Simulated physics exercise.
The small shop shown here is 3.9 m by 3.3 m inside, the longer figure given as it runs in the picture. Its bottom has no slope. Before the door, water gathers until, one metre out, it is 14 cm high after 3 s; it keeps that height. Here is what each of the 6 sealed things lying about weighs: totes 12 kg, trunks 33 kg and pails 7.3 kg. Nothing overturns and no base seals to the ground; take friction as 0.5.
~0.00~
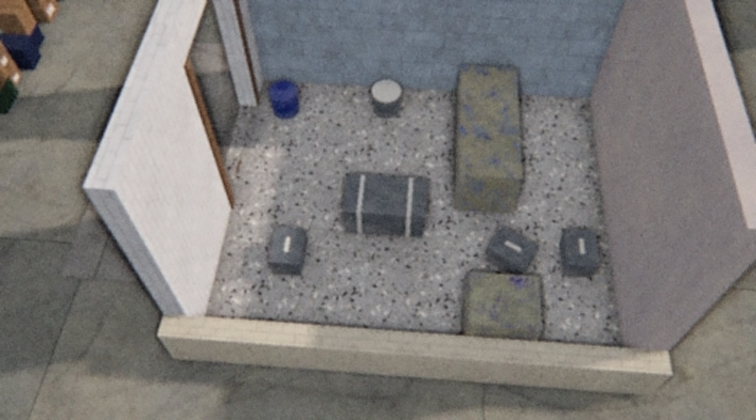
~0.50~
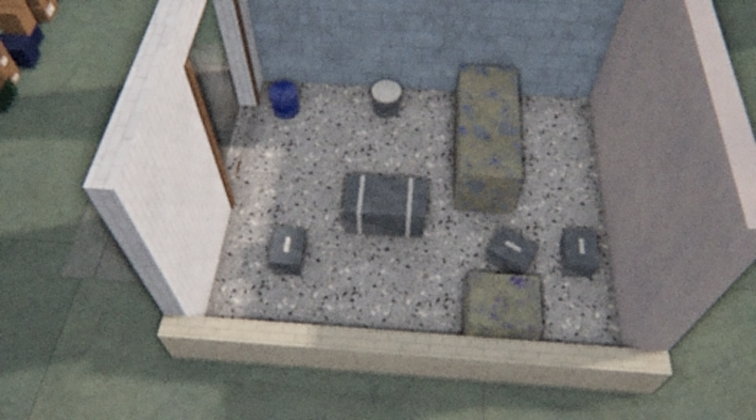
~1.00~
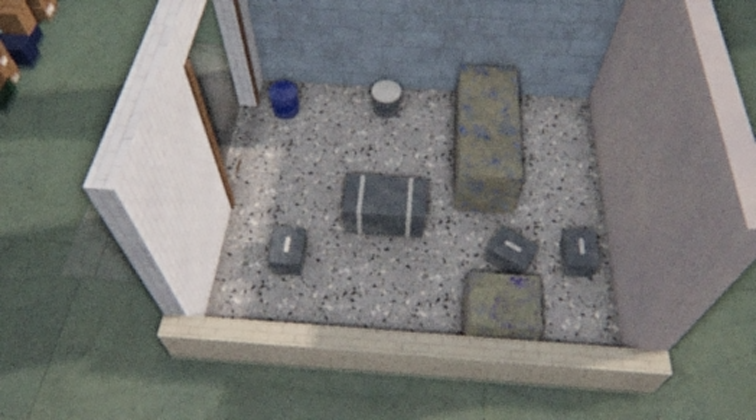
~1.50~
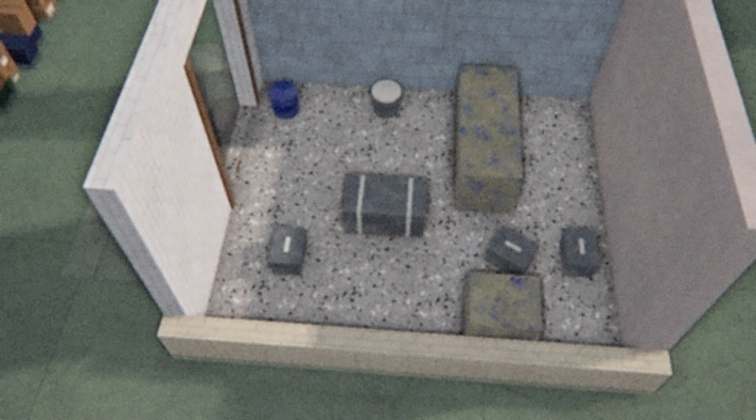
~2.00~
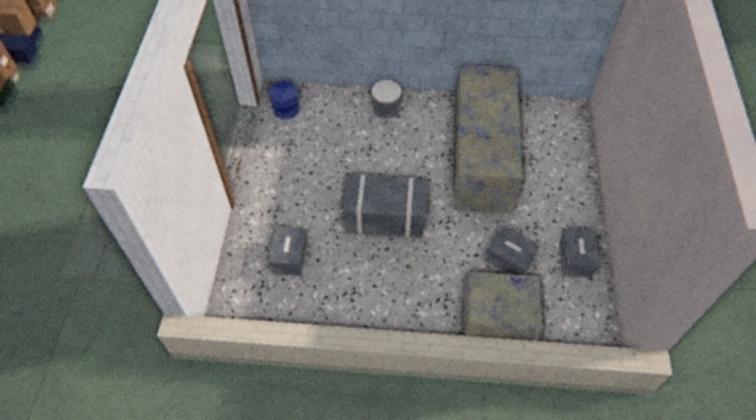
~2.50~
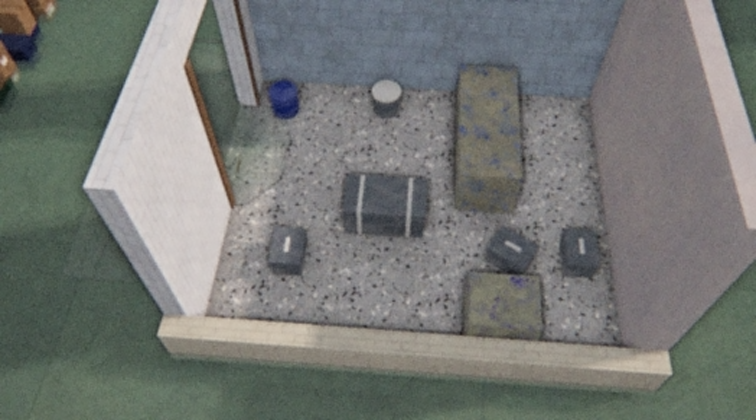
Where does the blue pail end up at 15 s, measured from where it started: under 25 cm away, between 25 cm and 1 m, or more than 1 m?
Long gone.
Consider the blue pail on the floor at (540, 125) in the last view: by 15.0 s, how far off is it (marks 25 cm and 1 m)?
So it hardly goes anywhere.
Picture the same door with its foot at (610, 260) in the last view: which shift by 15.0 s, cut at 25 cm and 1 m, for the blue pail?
In that case the blue pail remains where it is.
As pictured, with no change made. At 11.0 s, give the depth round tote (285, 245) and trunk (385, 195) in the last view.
Depths: Near 5 cm, then near 10 cm.
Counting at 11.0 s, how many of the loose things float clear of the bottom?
At that time, 2.
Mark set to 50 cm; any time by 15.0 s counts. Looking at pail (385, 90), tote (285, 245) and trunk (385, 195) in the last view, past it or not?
In that order: Above, below, above.
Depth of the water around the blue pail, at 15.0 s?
Depth approx. 11 cm.
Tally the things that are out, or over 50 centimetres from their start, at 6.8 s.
At that moment it comes to 0.
After 3.5 s the blue pail is near (283, 91), 0.0 m from its start, aground; 0 afloat.
After 6.8 s the blue pail is near (286, 89), 0.0 m from its start, aground; 0 afloat.
After 11.0 s the blue pail is near (356, 152), 1.2 m from its start, aground; 2 afloat.
After 15.0 s the blue pail is near (515, 274), 3.3 m from its start, afloat; 5 afloat.
